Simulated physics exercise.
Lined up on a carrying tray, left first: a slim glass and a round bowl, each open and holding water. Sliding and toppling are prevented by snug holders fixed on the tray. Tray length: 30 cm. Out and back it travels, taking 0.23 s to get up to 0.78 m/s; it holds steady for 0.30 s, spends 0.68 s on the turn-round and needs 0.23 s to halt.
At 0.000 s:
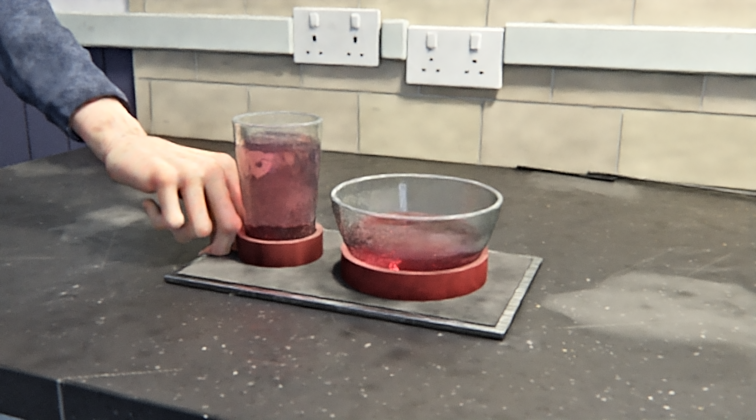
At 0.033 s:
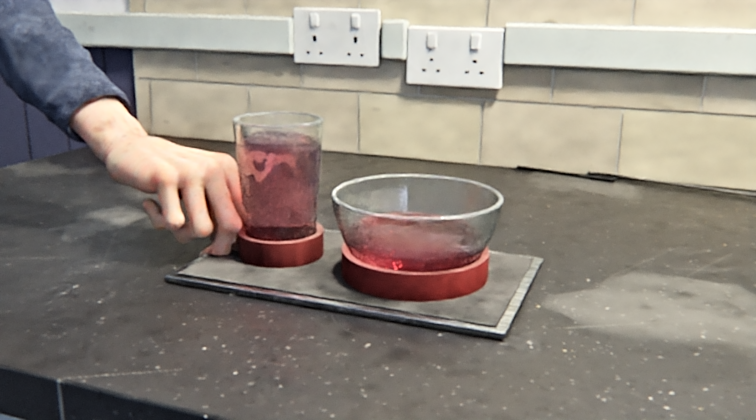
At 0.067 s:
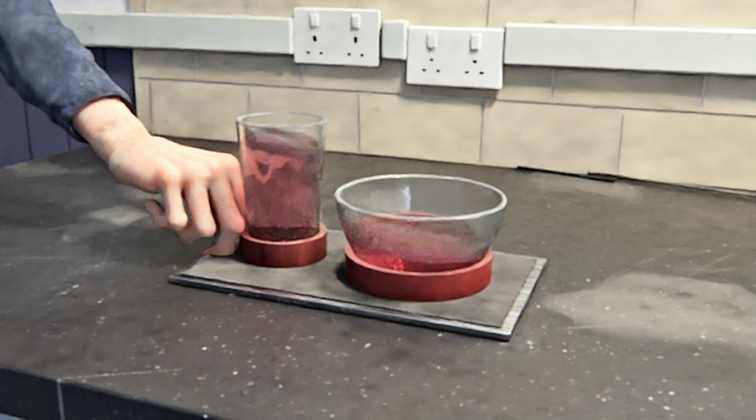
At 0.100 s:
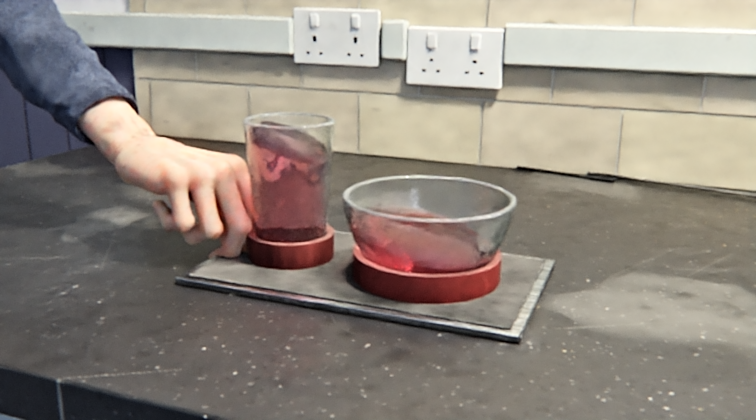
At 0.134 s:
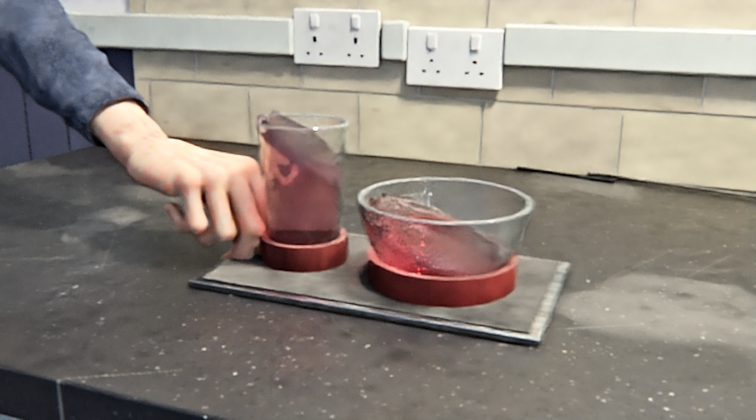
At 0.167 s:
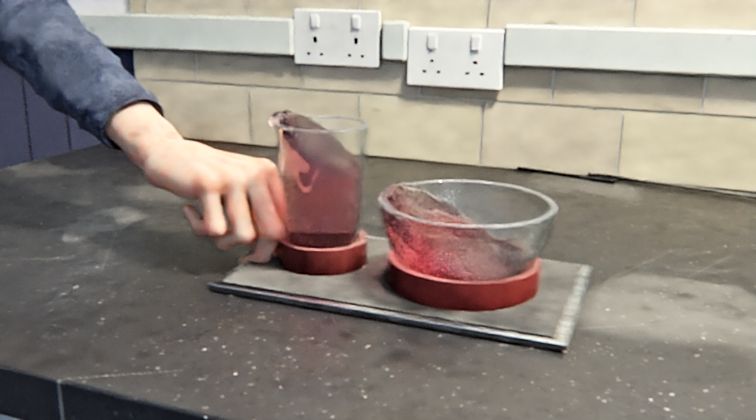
A hand beside a grey tray moves it to the right across a dark countertop, slowly at first and then faster, carrying a tall glass and a round bowl of reddish liquid. The liquid starts nearly level, then slopes steeply in both, climbing the left sides and dropping on the right.
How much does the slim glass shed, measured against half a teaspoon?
It sheds that much or more.
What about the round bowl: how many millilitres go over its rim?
Estimated volume: Some 70 ml.
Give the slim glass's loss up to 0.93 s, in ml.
Volume estimate: Near 6 ml.
After 0.55 s the tray moves at 0.78 m/s; losses from the left are 6, 22 ml.
After 0.93 s the tray moves at 0.20 m/s; losses from the left are 6, 50 ml.
After 1.31 s the tray moves at 0.49 m/s; losses from the left are 6, 69 ml.
After 1.69 s the tray moves at 0.00 m/s; losses from the left are 13, 69 ml.
In the end losses from the left are 13, 69 ml.
